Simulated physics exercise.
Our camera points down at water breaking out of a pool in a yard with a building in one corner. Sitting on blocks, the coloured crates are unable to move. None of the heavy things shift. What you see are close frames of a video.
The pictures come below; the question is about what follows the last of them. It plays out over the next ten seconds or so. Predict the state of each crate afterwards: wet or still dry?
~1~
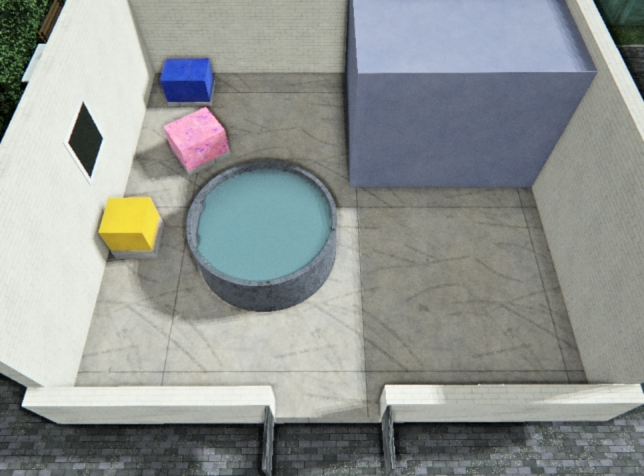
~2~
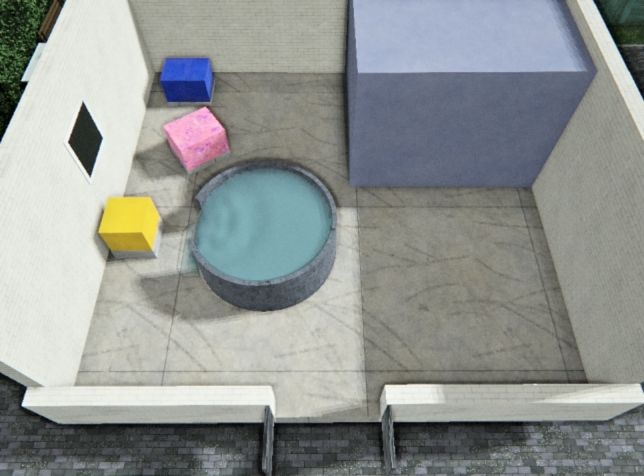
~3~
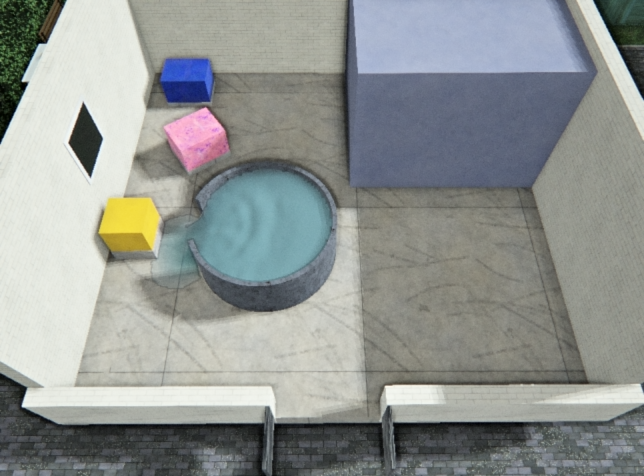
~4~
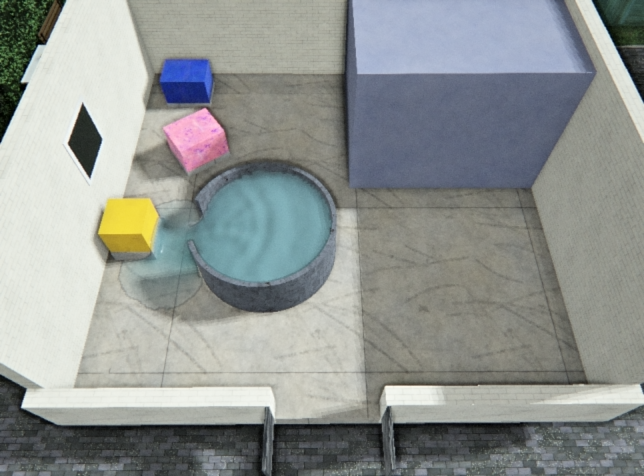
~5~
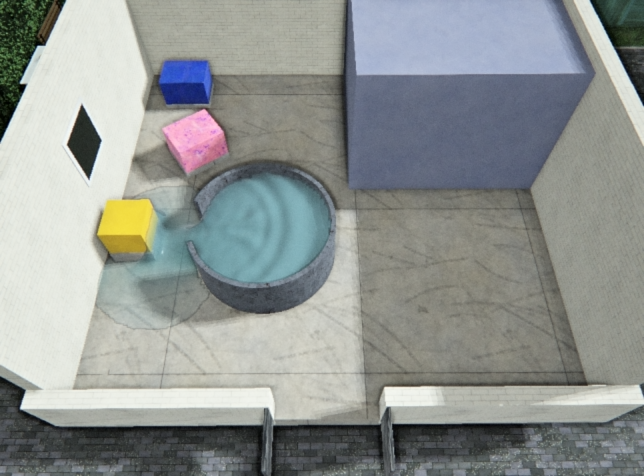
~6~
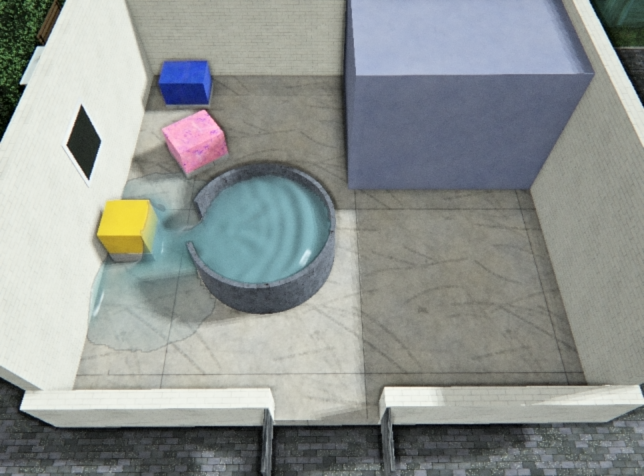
Outcome: The blue crate is affected by the water; the pink crate is affected by the water; the yellow crate is affected by the water.
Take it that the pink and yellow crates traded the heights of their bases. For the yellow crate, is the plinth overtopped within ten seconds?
As it turns out, the yellow crate gets reached.
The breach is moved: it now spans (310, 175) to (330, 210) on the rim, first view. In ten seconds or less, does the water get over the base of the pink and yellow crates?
Taking them in turn, the pink one is left untouched, and the yellow one is left untouched.
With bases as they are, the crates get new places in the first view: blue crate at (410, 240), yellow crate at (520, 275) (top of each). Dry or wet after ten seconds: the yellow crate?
The yellow crate crate stays clear.
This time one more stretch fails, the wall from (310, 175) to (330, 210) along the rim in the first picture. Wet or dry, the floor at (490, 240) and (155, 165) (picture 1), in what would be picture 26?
Result, in order - waterlogged, parched.
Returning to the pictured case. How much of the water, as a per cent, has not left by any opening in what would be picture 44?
I reckon around 98 in a hundred.
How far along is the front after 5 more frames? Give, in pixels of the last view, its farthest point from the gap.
At about (147, 104).
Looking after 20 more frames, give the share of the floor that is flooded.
Share estimate: About 65 per cent.
A moment on, water covers 20 % of the floor; the blue crate not reached, the pink crate water round its plinth, the yellow crate water round its plinth.
Next, water covers 30 % of the floor; the blue crate water round its plinth, the pink crate water round its plinth, the yellow crate water round its plinth.
Then, water covers 65 % of the floor; the blue crate water round its plinth, the pink crate water round its plinth, the yellow crate water round its plinth.
Later, water covers 90 % of the floor; the blue crate water round its plinth, the pink crate water round its plinth, the yellow crate water round its plinth.
In the end, water covers 100 % of the floor; the blue crate was topped, the pink crate was topped, the yellow crate was topped.
